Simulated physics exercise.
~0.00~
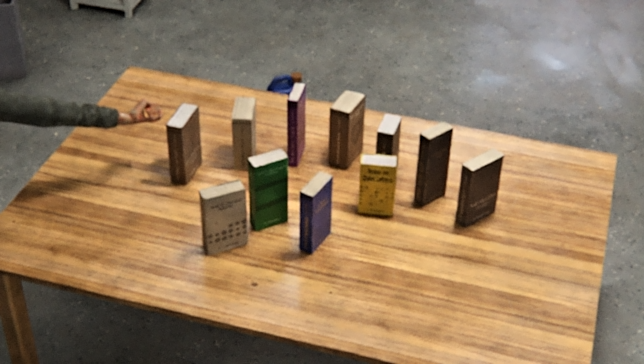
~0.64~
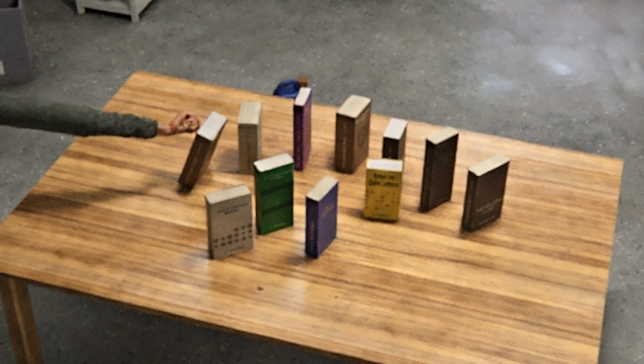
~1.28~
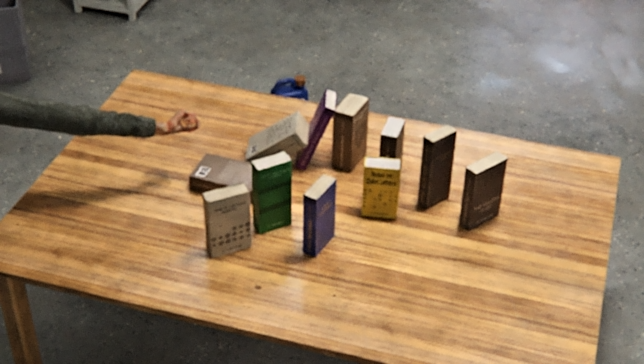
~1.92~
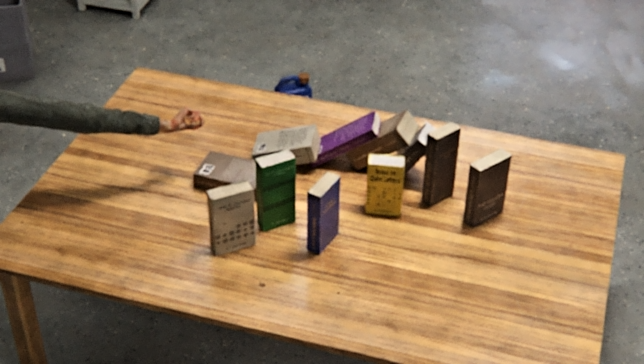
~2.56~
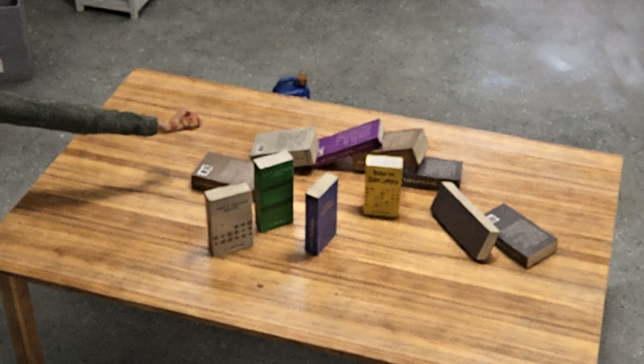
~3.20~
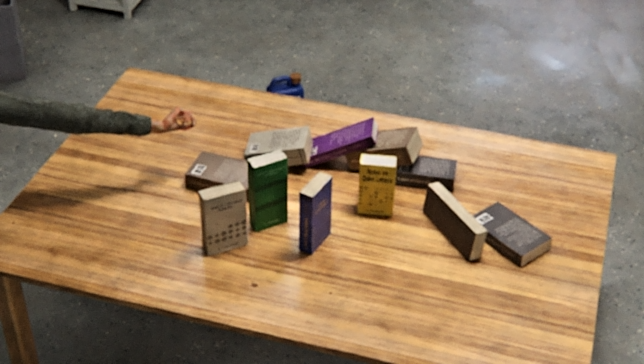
A hand tipping the leftmost book on a wooden table, toppling the back row rightward while green, blue and yellow books stay standing.
